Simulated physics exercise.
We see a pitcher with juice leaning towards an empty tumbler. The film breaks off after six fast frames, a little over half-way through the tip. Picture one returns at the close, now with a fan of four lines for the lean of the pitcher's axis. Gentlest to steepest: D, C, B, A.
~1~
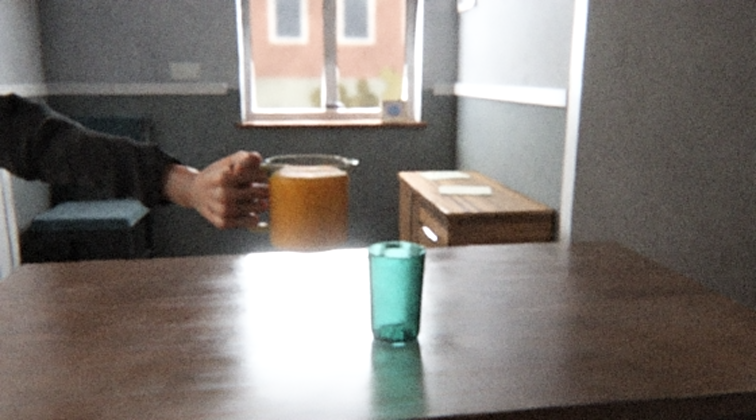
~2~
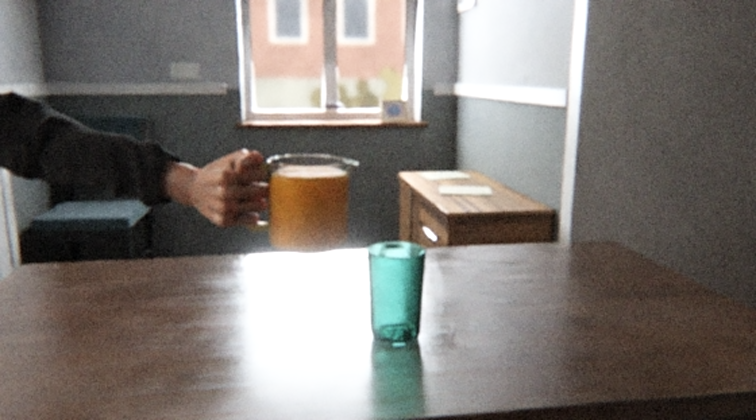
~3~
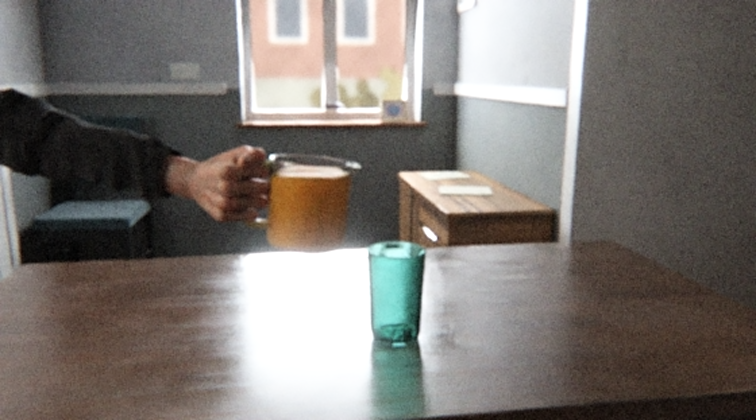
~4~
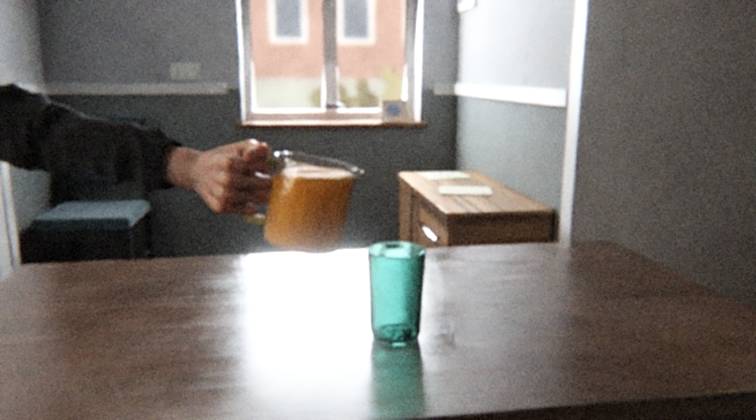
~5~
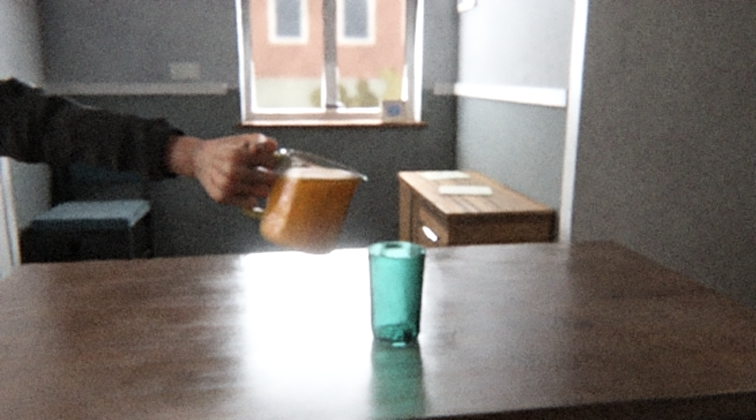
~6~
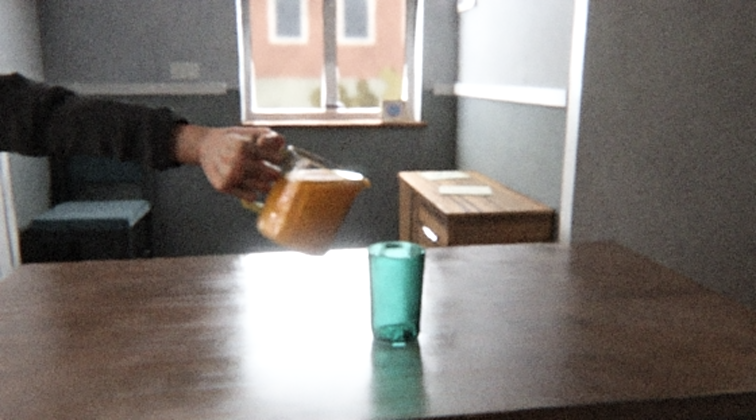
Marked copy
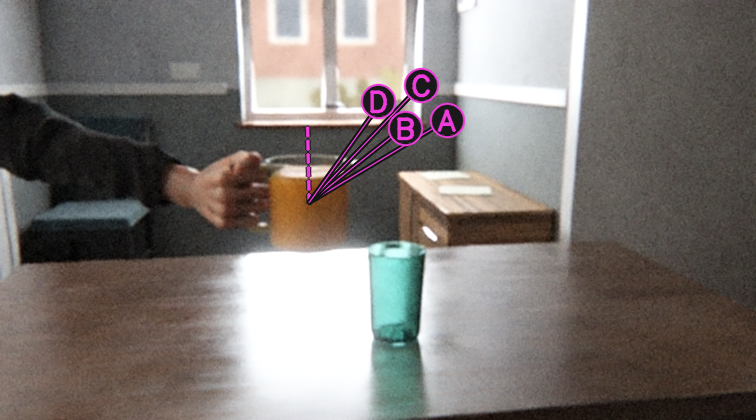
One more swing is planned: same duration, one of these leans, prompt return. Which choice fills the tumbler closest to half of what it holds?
It is B.
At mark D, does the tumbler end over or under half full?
Under half.
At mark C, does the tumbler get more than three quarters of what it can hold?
No.
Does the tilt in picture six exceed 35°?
No, it does not.
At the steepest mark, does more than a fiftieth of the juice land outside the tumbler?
No.
On the marked copy, A at (432, 128); B at (390, 137); C at (409, 97); D at (370, 117).
Choosing A, the tumbler ends with about 62 % of what it can hold.
Choosing B, the tumbler ends with about 46 % of what it can hold.
Choosing C, the tumbler ends with about 32 % of what it can hold.
Choosing D, the tumbler ends with about 20 % of what it can hold.
